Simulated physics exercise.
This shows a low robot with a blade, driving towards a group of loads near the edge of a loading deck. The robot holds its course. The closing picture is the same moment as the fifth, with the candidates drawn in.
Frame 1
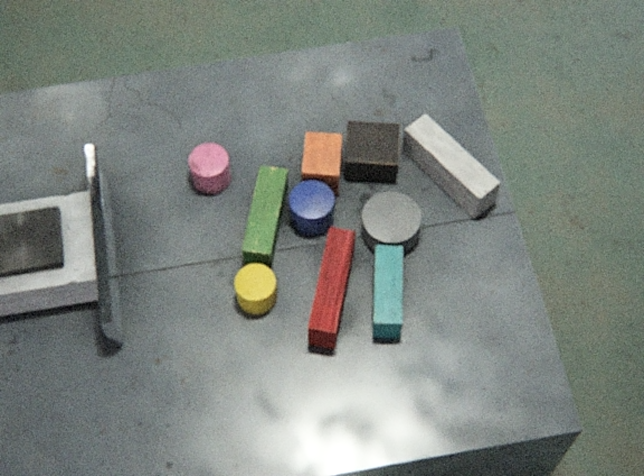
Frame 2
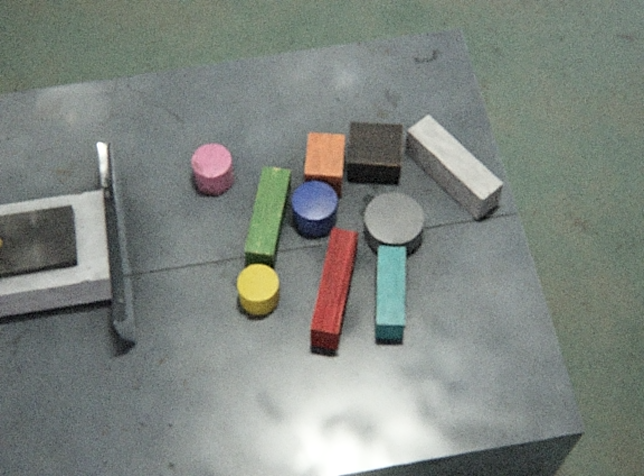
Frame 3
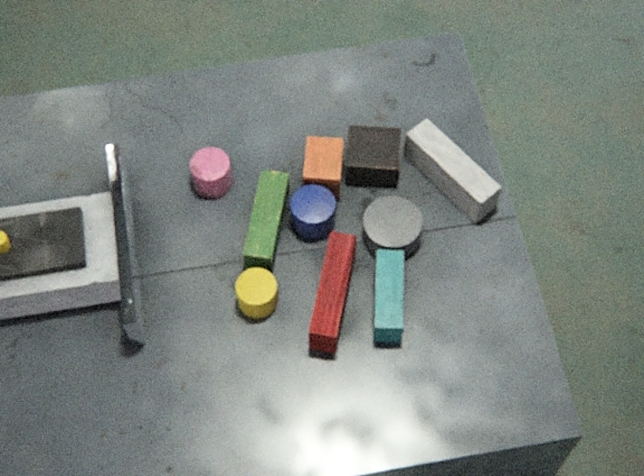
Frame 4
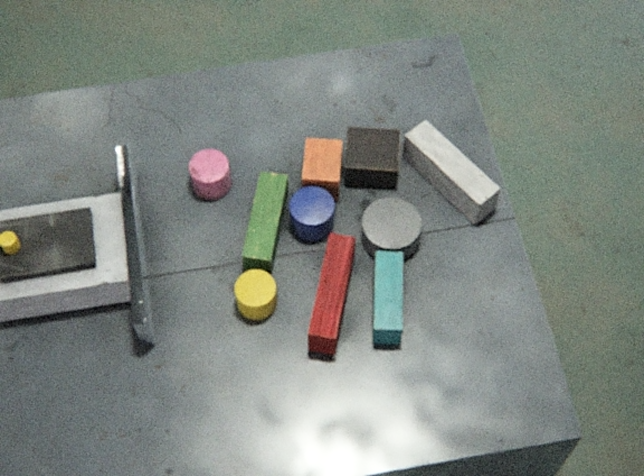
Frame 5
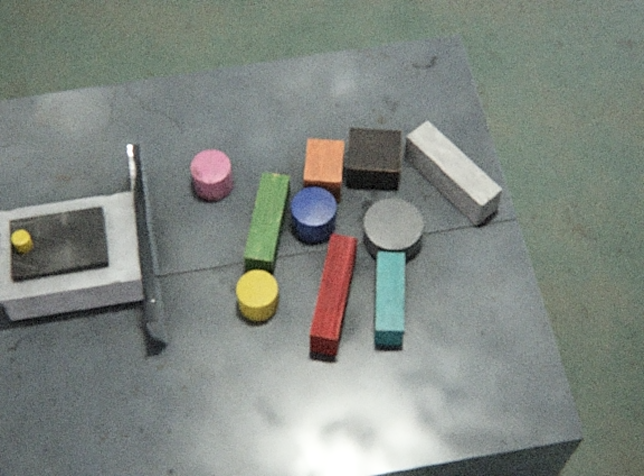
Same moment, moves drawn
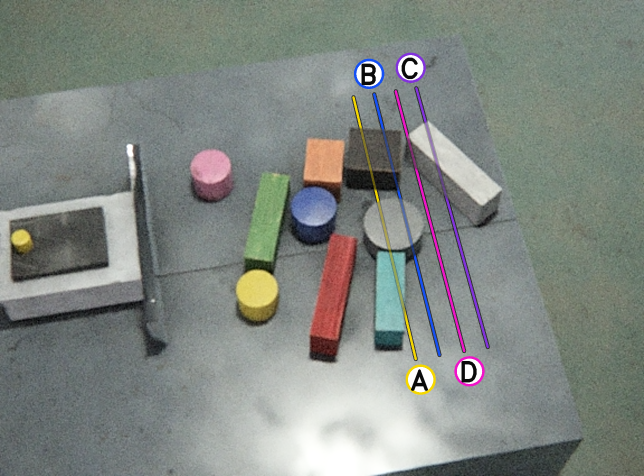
On a grey deck, a low robot with an upright blade moves slowly rightward from the left, its yellow knob coming into view, while the coloured blocks and round pieces ahead of it stay in place, untouched.
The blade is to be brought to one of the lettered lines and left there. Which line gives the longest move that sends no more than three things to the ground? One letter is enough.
It can go as far as C.
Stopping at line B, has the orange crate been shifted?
Yes.
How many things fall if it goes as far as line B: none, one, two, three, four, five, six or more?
In all, one.
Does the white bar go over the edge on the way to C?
Yes.
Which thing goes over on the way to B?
It is the white bar.
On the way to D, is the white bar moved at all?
Yes.
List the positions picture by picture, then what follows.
In the first frame, turquoise bar (388, 291); black crate (372, 152); pink canister (210, 169).
In the second frame, robot (35, 240); orange crate (325, 164).
In the third frame, robot (44, 242); white bar (451, 170).
In the fourth frame, robot (54, 242); green bar (266, 222).
In the fifth frame, robot (66, 241); red stick (334, 294); turquoise bar (390, 298); black crate (374, 159).
On the marked copy, A at (382, 219); B at (405, 215); C at (449, 208); D at (427, 212).
Following C. Soon after the start, robot (181, 223); pink canister (272, 159); yellow canister (295, 290).
Later, robot (292, 206); white bar (492, 169); black crate (455, 139).
In the end, robot (376, 193); white bar over the edge; black crate over the edge; two fallen.
As for the rest, A is within the limit but short; B is within the limit but short; D is within the limit but short.
